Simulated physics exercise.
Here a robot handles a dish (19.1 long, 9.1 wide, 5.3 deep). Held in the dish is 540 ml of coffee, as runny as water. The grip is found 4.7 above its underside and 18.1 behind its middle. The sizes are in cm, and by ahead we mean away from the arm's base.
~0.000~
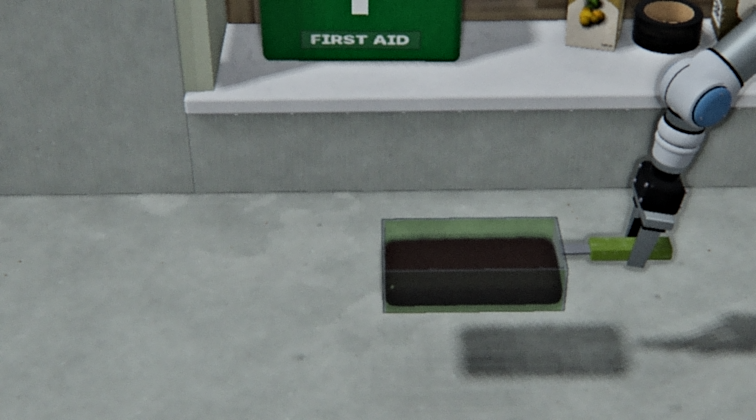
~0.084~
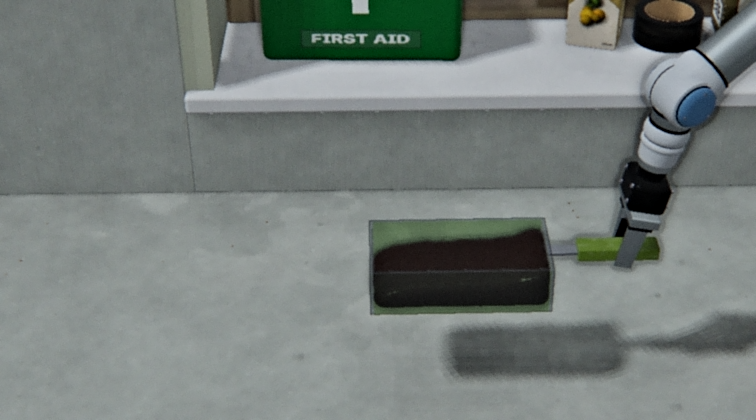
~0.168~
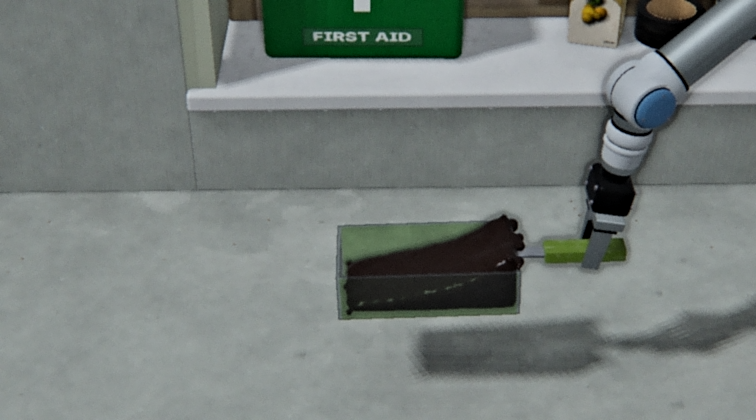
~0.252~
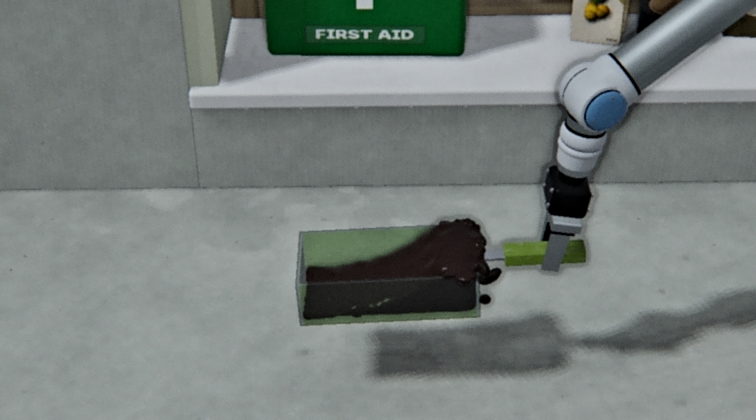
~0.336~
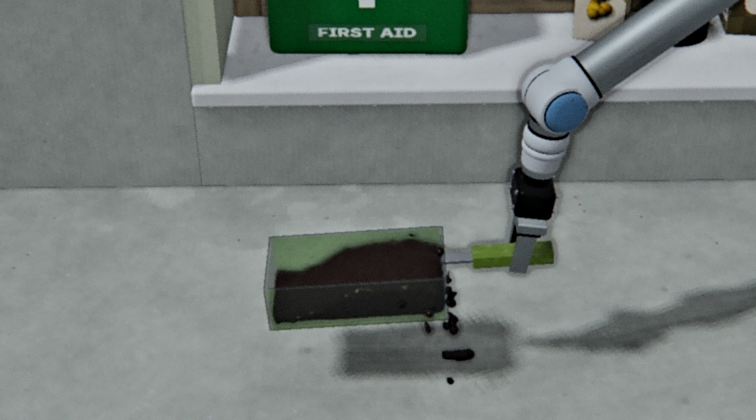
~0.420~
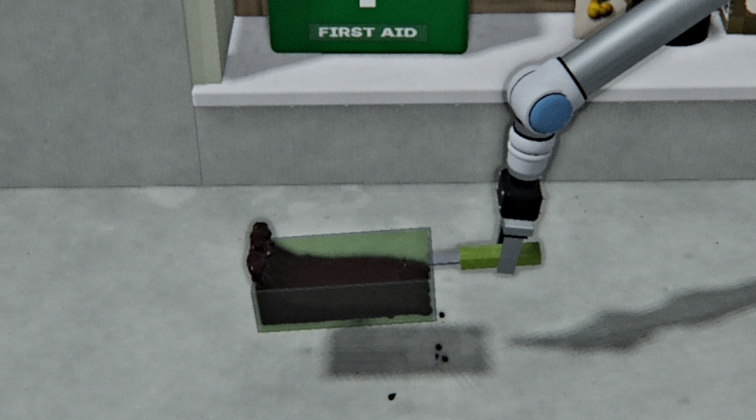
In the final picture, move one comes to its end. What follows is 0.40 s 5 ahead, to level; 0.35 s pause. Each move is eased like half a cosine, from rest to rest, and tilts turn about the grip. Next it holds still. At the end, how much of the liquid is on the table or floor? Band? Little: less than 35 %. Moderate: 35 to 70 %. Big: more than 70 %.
Little.
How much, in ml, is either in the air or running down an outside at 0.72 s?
It comes to close to 90 ml.
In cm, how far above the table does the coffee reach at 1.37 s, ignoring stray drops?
It gets up to close to 16 centimetres, I'd say.
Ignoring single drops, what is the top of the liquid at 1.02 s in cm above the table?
Some 16 cm.
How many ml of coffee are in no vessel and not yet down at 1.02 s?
Estimate: About 0 ml.
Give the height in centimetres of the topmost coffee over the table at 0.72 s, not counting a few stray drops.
It reaches roughly 20 centimetres.
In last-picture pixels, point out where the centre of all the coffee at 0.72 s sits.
Roughly at (276, 287).
After 0.72 s, level, liquid up to 27 above the table; 425 ml in the dish, 25 ml on the table or floor, 85 ml in the air or running down outside.
After 1.02 s, level, liquid up to 16 above the table; 425 ml in the dish, 110 ml on the table or floor.
After 1.37 s, level, liquid up to 16 above the table; 425 ml in the dish, 110 ml on the table or floor.
After 2.17 s, level, liquid up to 16 above the table; 425 ml in the dish, 110 ml on the table or floor.
At rest, 425 ml in the dish, 110 ml on the table or floor. That is 21 % on the table or floor.
